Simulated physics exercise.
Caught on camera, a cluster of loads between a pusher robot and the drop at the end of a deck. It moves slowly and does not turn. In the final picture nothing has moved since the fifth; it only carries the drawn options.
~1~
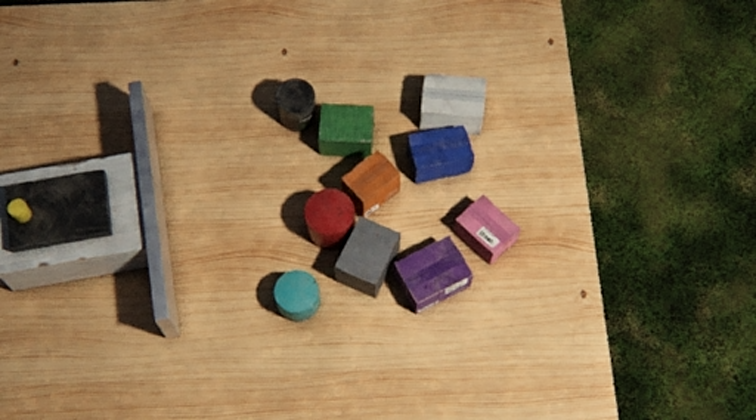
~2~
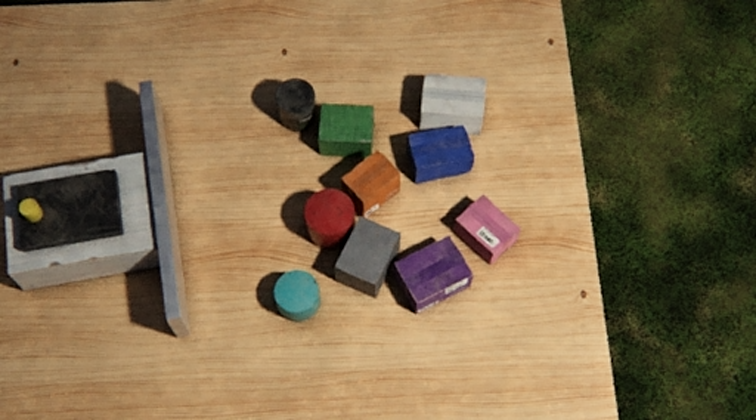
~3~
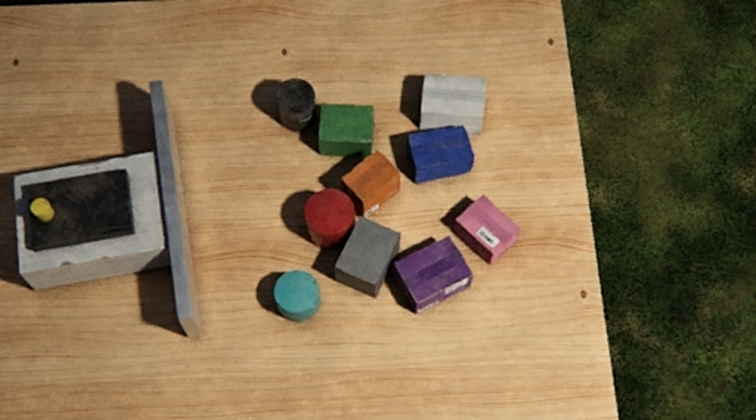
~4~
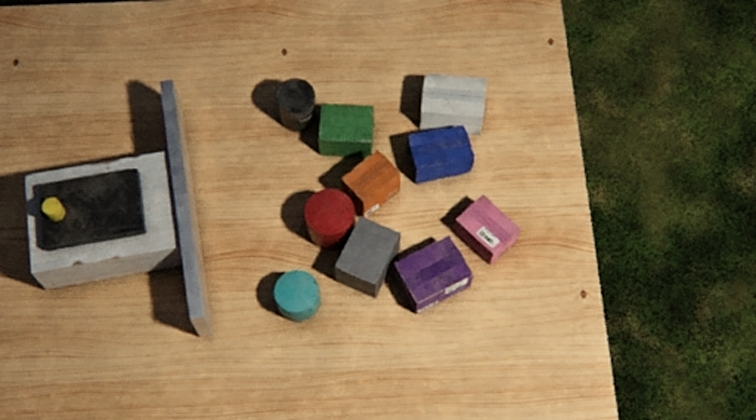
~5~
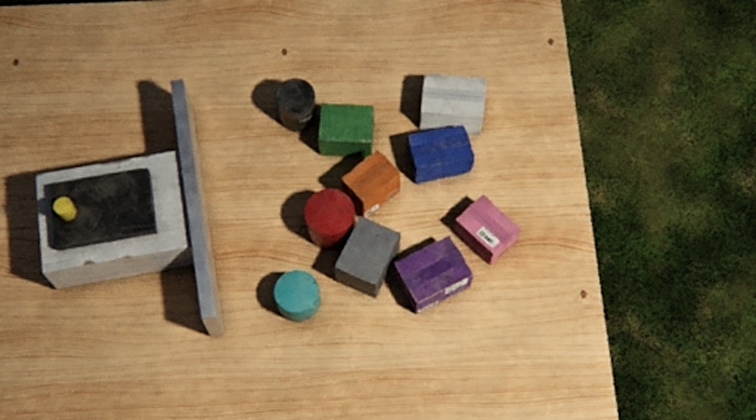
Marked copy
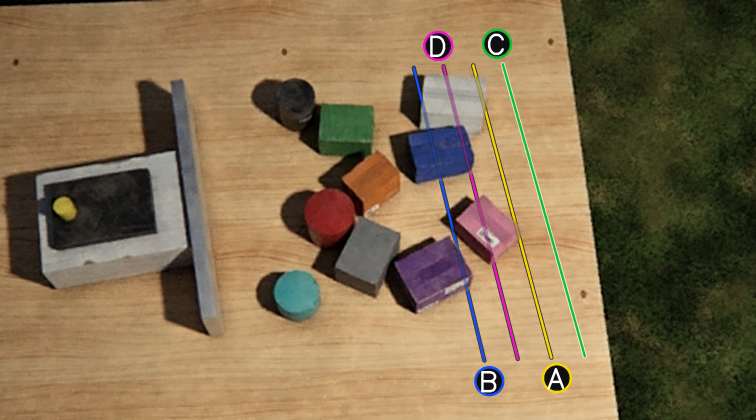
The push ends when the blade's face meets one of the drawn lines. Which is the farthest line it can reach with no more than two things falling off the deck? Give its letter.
No farther than A.
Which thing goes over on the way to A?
It is the pink box.
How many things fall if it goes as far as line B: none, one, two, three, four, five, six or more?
In all, none.
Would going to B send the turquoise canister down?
No.
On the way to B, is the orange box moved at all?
Yes.
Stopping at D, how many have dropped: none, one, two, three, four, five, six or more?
The count is none.
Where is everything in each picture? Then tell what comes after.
In the first frame, pink box (486, 230); red canister (330, 219); grey crate (368, 257).
In the second frame, robot (77, 208); blue parcel (440, 154).
In the third frame, robot (88, 208); turquoise canister (298, 296).
In the fourth frame, robot (100, 207); white box (453, 104).
In the fifth frame, robot (111, 207); green crate (346, 130); pink box (486, 230); red canister (330, 219).
On the copy, A at (510, 203); B at (447, 205); C at (541, 201); D at (478, 204).
On A. First, robot (228, 202); turquoise canister (359, 306); black pail (318, 101).
Then, robot (344, 197); pink box (515, 211); purple parcel (514, 273).
Finally, robot (432, 193); pink box over the edge; purple parcel (599, 271); one fallen.
By contrast, B is within the limit but short; C drops four; D is within the limit but short.
